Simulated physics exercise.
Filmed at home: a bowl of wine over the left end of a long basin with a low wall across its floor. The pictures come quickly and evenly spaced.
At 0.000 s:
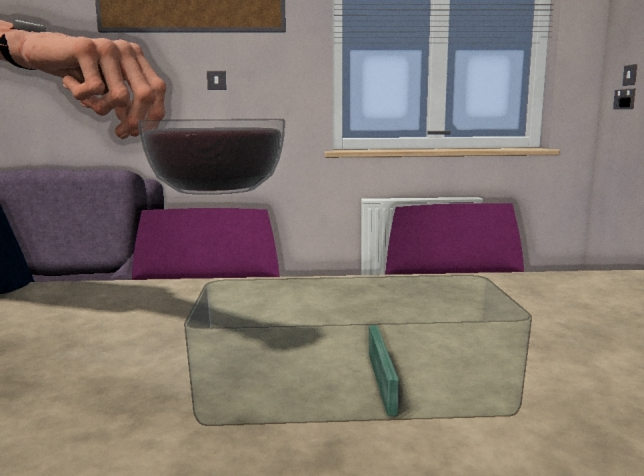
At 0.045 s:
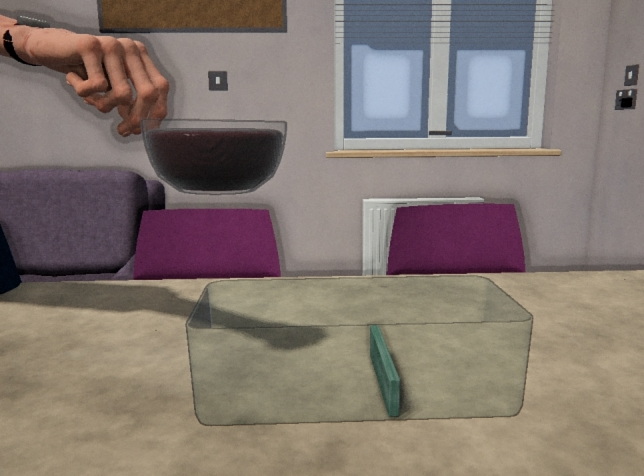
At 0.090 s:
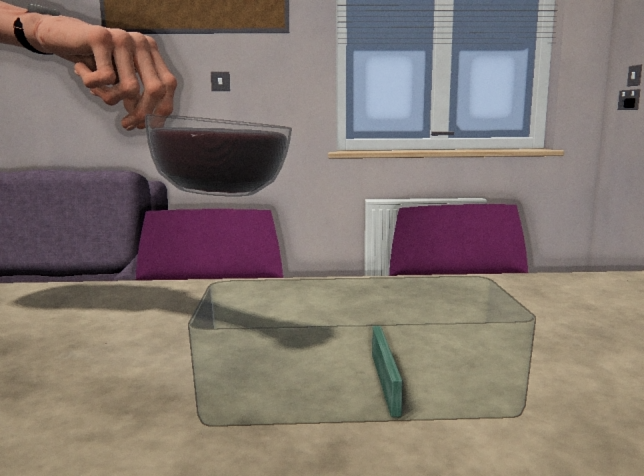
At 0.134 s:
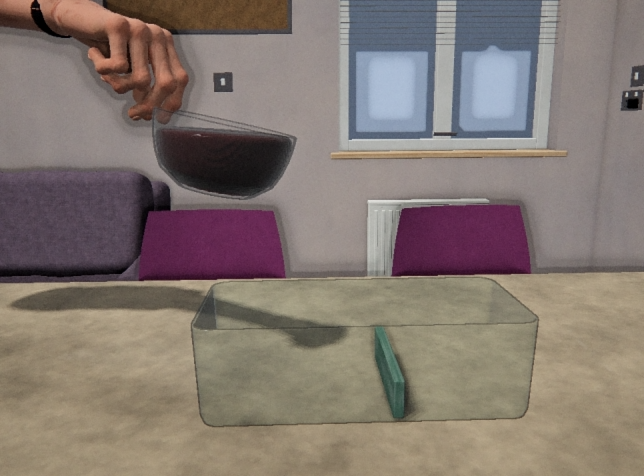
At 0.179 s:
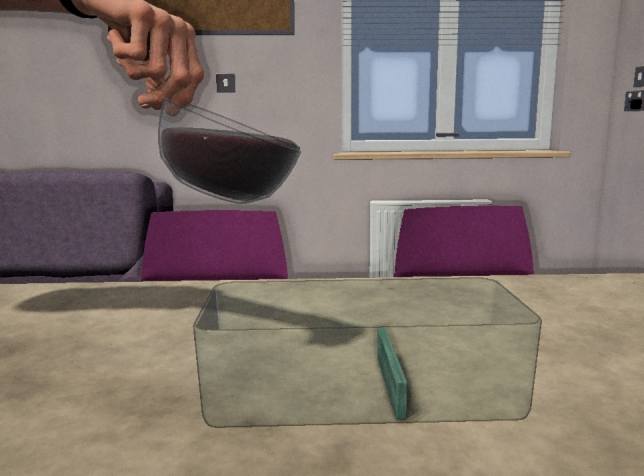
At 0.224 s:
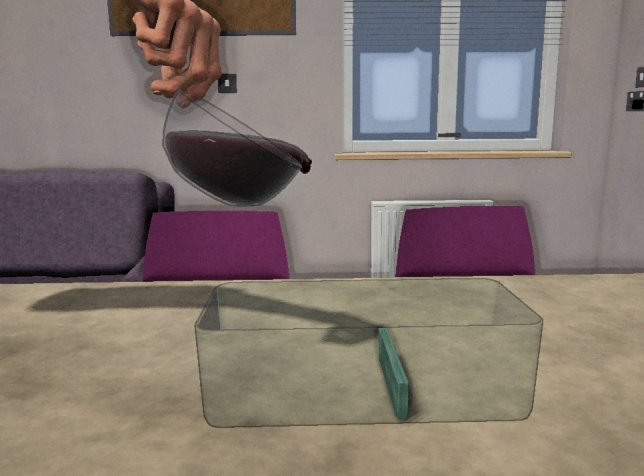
In a room with purple chairs, a hand held a glass bowl of dark wine above a clear basin, then tilted it rightward, gradually at first, until wine reached over the rim.
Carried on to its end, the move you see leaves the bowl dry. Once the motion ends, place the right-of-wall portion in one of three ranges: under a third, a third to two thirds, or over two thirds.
Seems the share right of the wall never gets to a third.
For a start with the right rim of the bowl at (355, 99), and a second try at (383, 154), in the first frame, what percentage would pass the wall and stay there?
It comes to 65 % the first time and 80 % the second.
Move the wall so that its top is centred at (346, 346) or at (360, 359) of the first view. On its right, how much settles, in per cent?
40 % and 30 %, roughly.
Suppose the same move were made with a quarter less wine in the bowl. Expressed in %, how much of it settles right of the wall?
Some 10 parts in a hundred.
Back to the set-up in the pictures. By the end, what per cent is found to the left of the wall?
Close to 85 per cent.
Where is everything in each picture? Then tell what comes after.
In the first frame, it leans 0°; its right rim is at (284, 122); the wine meets the walls at (147, 132) and (282, 130); the long basin's rim runs from (197, 304) to (507, 297); the wall's top is at (382, 350).
In the second frame, it leans 2°; its right rim is at (286, 124); the wine meets the walls at (150, 131) and (284, 132).
In the third frame, it leans 6°; its right rim is at (290, 130); the wine meets the walls at (154, 130) and (288, 135).
In the fourth frame, it leans 13°; its right rim is at (295, 140); the wine meets the walls at (159, 128) and (293, 139).
In the fifth frame, it leans 22°; its right rim is at (299, 153); the wine meets the walls at (166, 130) and (298, 148); 2 per cent is over the edge.
In the sixth frame, it leans 33°; its right rim is at (300, 168); the wine meets the walls at (169, 134) and (289, 154); 7 per cent is over the edge.
A moment on, the bowl is tipped on its side and 16 per cent is still to pour, 32 is left of the wall and 0 right of it.
Next, the bowl is tipped right over and 1 per cent is still to pour, 83 is left of the wall and 2 right of it.
Then the bowl is tipped right over and 0 per cent is still to pour, 86 is left of the wall and 8 right of it.
Later the bowl is tipped right over and 0 per cent is still to pour, 84 is left of the wall and 11 right of it.
At rest 84 per cent lies left of the wall, 10 right of it and 6 outside.
